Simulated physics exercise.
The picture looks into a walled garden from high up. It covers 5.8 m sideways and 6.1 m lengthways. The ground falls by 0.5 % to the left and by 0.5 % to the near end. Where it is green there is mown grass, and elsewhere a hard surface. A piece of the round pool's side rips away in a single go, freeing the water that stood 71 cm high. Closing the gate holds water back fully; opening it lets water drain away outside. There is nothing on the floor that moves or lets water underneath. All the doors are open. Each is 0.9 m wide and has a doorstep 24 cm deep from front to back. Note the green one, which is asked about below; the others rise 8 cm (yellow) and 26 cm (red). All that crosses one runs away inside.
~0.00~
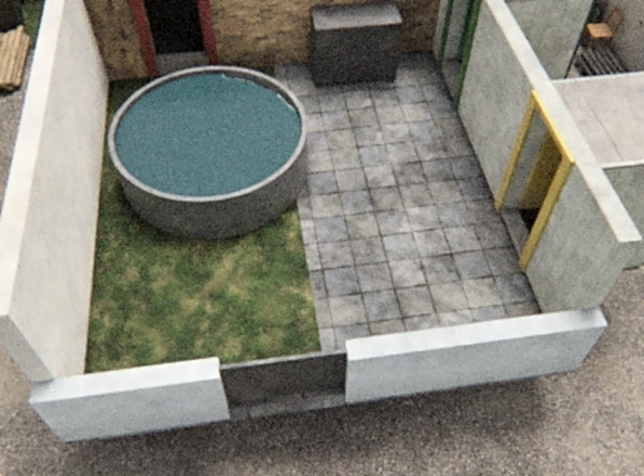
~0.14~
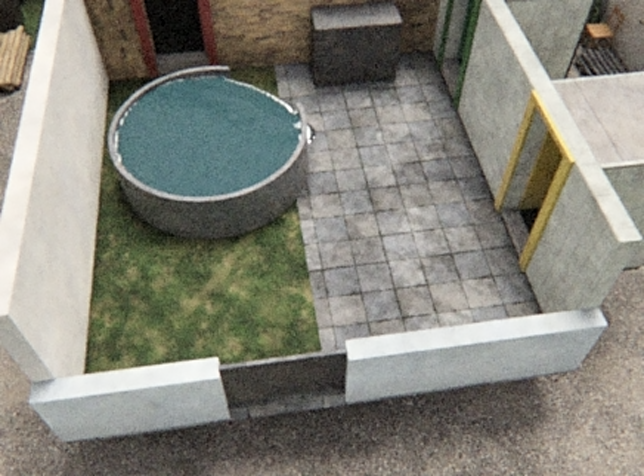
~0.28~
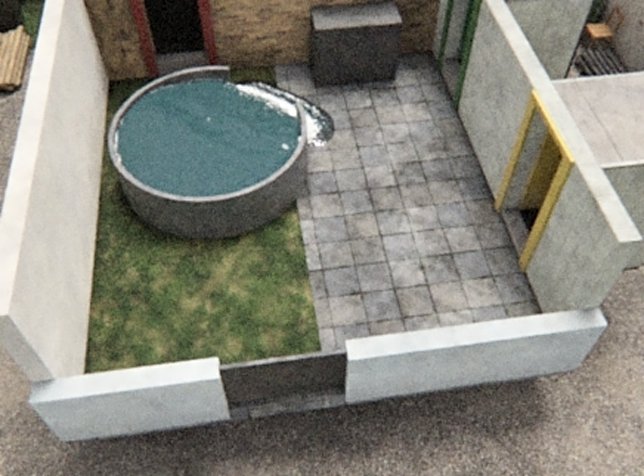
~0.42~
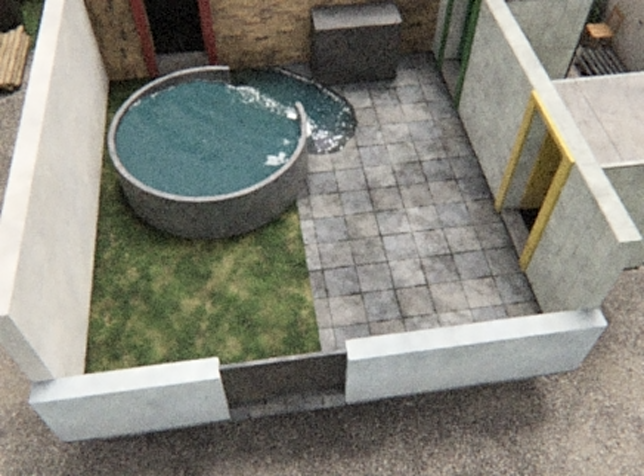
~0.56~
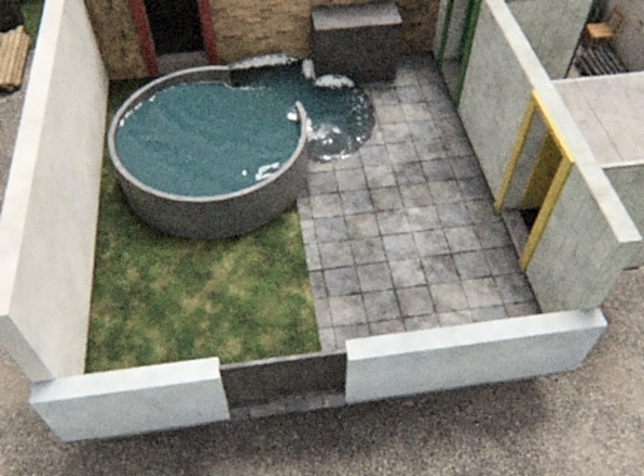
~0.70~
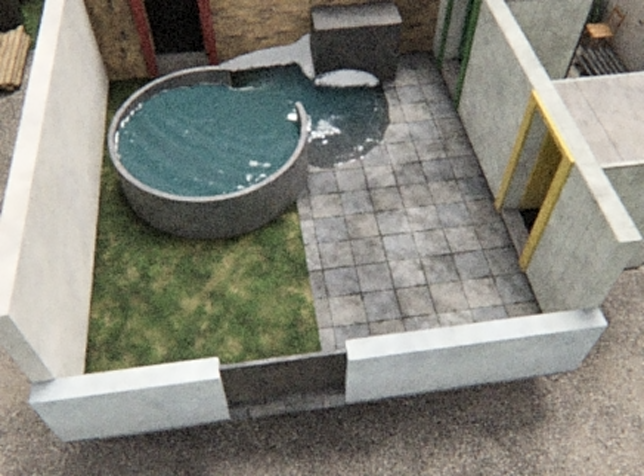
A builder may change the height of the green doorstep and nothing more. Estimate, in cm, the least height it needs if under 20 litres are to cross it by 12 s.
I would say 35 cm.
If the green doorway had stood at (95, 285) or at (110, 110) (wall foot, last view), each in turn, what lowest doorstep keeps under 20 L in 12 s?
Around 15 and 22 cm respectively.
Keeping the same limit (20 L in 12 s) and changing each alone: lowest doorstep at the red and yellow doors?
Some 16 cm for red, some 6.0 cm for yellow.
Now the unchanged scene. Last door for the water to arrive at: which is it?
That is the yellow door.
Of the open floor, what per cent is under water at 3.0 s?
45 %.
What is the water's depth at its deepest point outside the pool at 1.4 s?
Max depth: Near 54 cm.
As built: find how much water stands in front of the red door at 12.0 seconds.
The depth there is around 11.0 cm.
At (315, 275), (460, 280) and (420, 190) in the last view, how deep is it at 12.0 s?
Roughly 12, then 12, then 10 cm.
After 1.4 s water covers 25 % of the floor, deepest (54 cm) near (309, 86); 33 cm at the green door, 0 litres in over its 26 cm doorstep.
After 3.0 s water covers 45 % of the floor, deepest (40 cm) near (449, 93); 35 cm at the green door, 76 litres in over its 26 cm doorstep.
After 12.0 s water covers 100 % of the floor, deepest (20 cm) near (82, 411); 8 cm at the green door, 104 litres in over its 26 cm doorstep.
At the green door as built, the water arrived by 1.1 s and peaked near 39 cm at 2.0 s.
With a doorstep of 29.5 cm, 63 litres would have come in within the 12 s; with 40 cm, 3 litres. So under 20 litres takes about 35 cm.
